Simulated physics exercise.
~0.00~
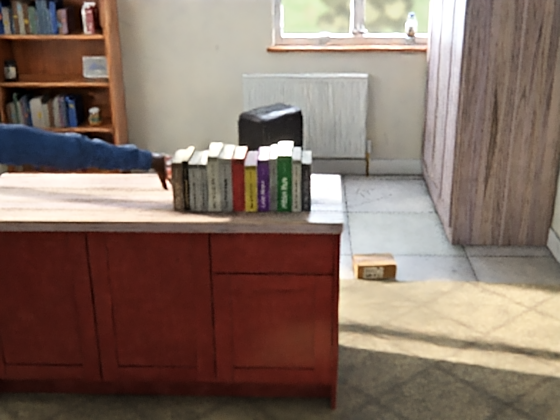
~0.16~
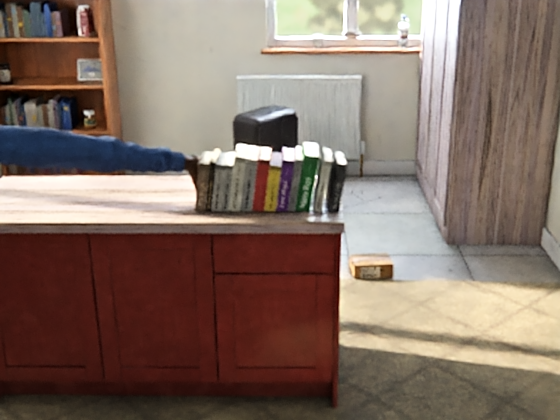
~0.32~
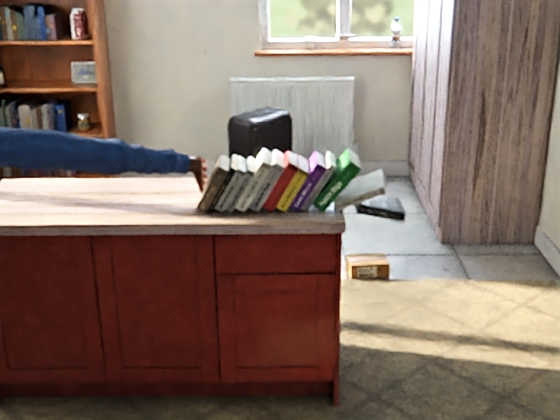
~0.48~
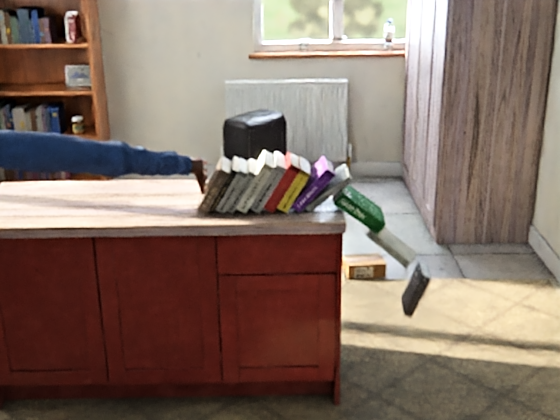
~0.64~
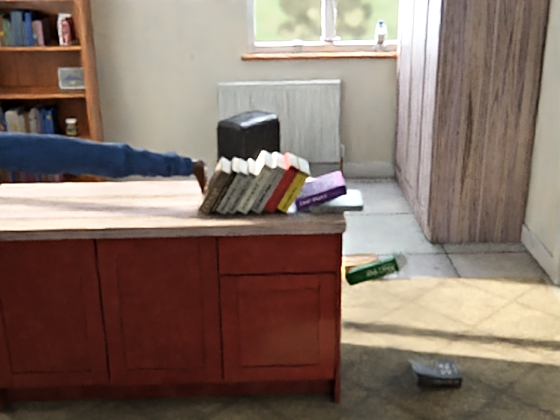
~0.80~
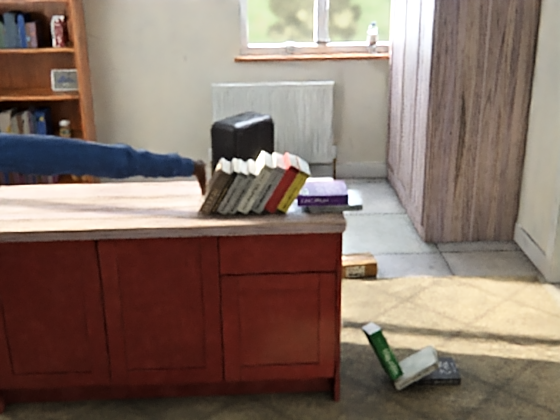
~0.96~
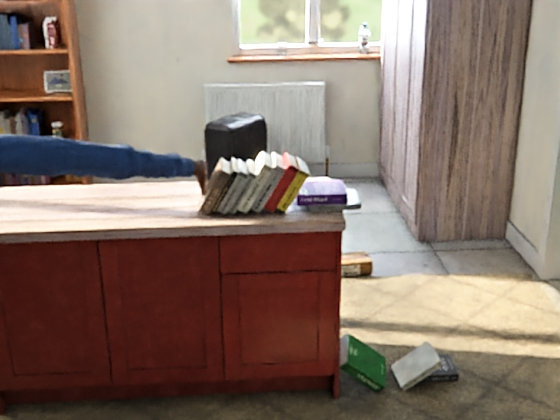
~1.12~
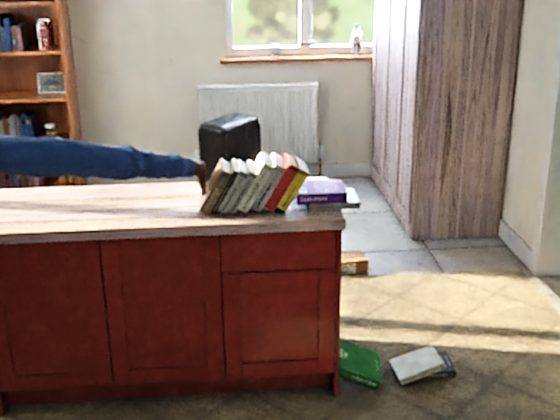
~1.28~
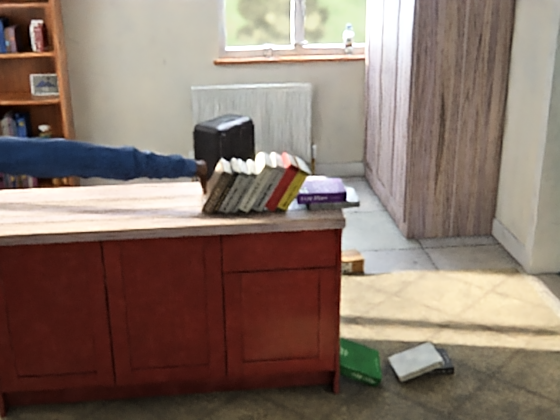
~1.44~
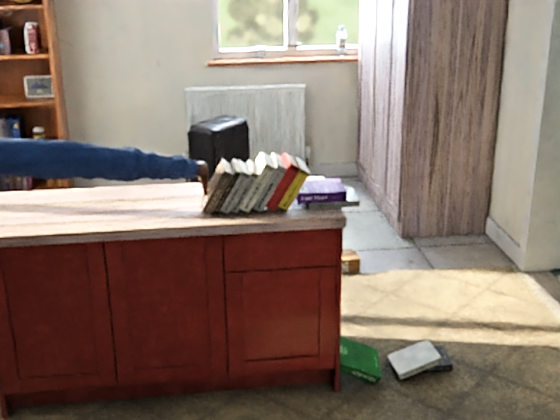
The clip opens on a row of upright books standing along a worktop above red cupboards, with a blue-sleeved arm reaching in from the left. The hand pushes the row to the right, and the books begin to lean toward the worktop's edge as the view drifts slightly sideways. Books at the far end tip over and drop, and the green one tumbles after them to the floor. The purple book topples onto its side but stays at the edge. Finally, the green book settles flat near the other fallen books, while the red and yellow ones remain leaning above beside the still hand.
